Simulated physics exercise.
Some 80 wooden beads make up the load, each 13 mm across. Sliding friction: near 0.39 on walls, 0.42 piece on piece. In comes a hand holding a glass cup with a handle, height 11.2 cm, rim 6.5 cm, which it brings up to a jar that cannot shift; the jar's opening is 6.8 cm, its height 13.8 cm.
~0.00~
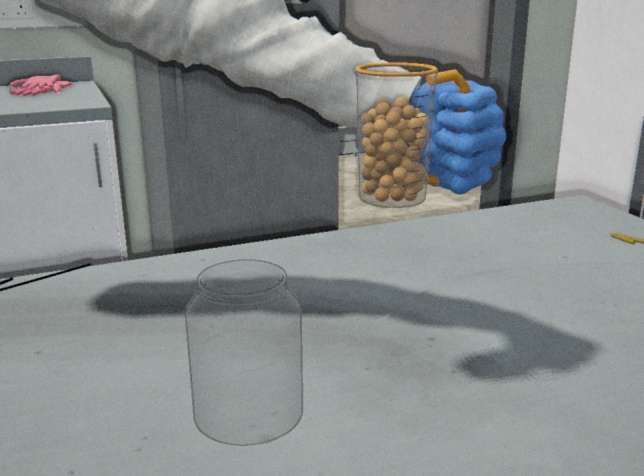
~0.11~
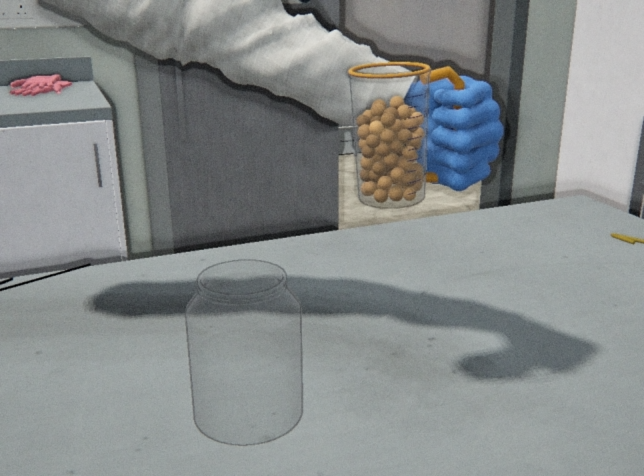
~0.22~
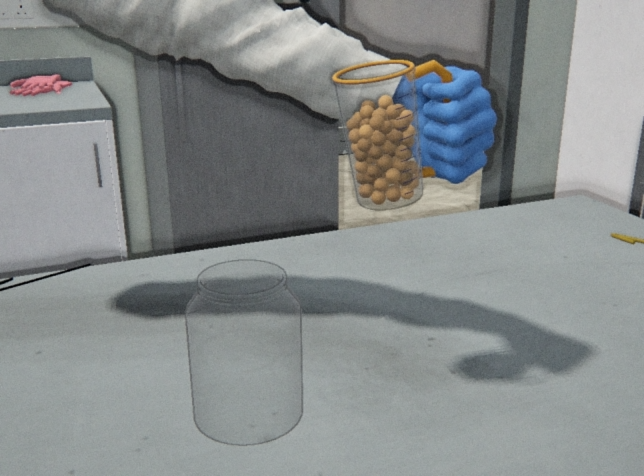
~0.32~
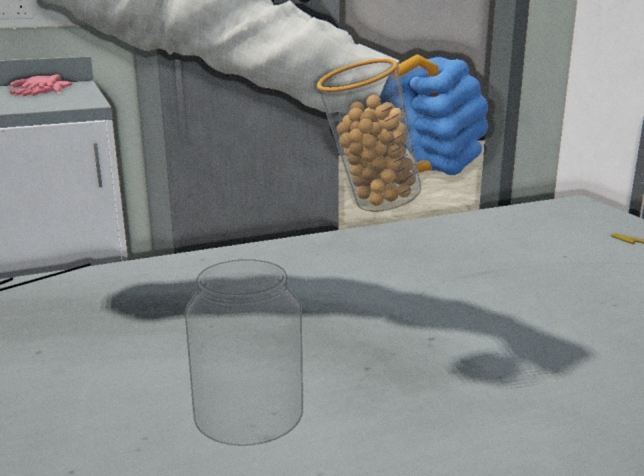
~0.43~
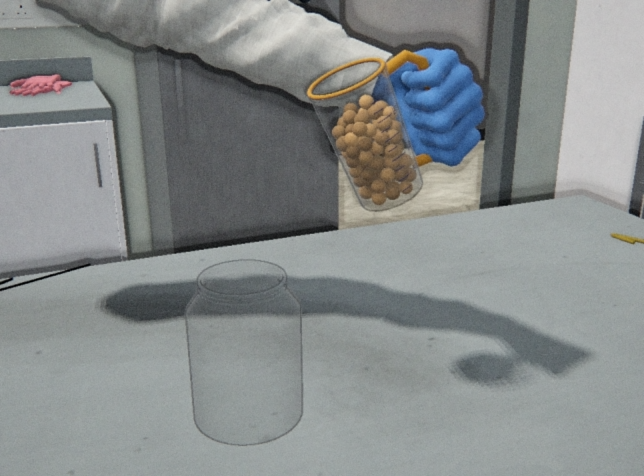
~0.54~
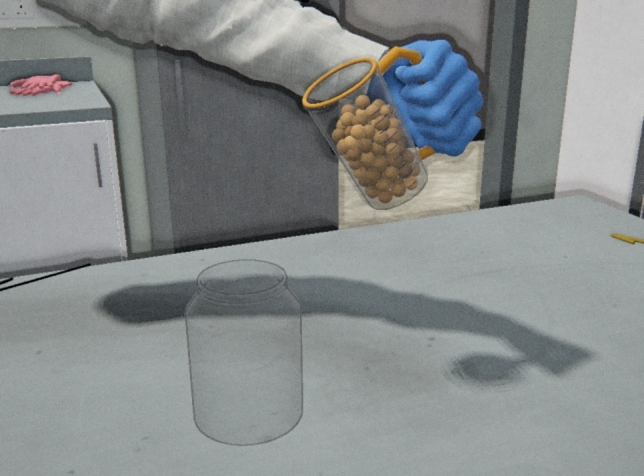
At a grey table in a room with a cabinet, a blue-gloved hand holds a clear, handled cup of wooden beads beyond an empty glass jar, moves it slightly left, and tilts it steadily leftward, the beads staying inside.
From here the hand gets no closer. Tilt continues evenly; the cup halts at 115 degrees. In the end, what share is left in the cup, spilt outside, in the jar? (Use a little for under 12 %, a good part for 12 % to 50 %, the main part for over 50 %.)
Still above: A little. Spilt: The main part. Jar: A good part.
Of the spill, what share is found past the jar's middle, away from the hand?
Share past the middle: Roughly 0 percent.
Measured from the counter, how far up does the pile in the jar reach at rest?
About 2.0 centimetres above the counter.
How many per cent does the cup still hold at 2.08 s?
About 30 percent of the load.
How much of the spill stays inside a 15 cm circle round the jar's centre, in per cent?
30 %.
After 1.17 s, tilt 70 degrees; the cup holds 100 %, the jar 0 %.
After 1.58 s, tilt 97 degrees; the cup holds 100 %, the jar 0 %.
After 2.08 s, tilt 115 degrees; the cup holds 30 %, the jar 15 %.
At rest (3.5 s), still above 0 %, spilt 65 %, jar 35 %.
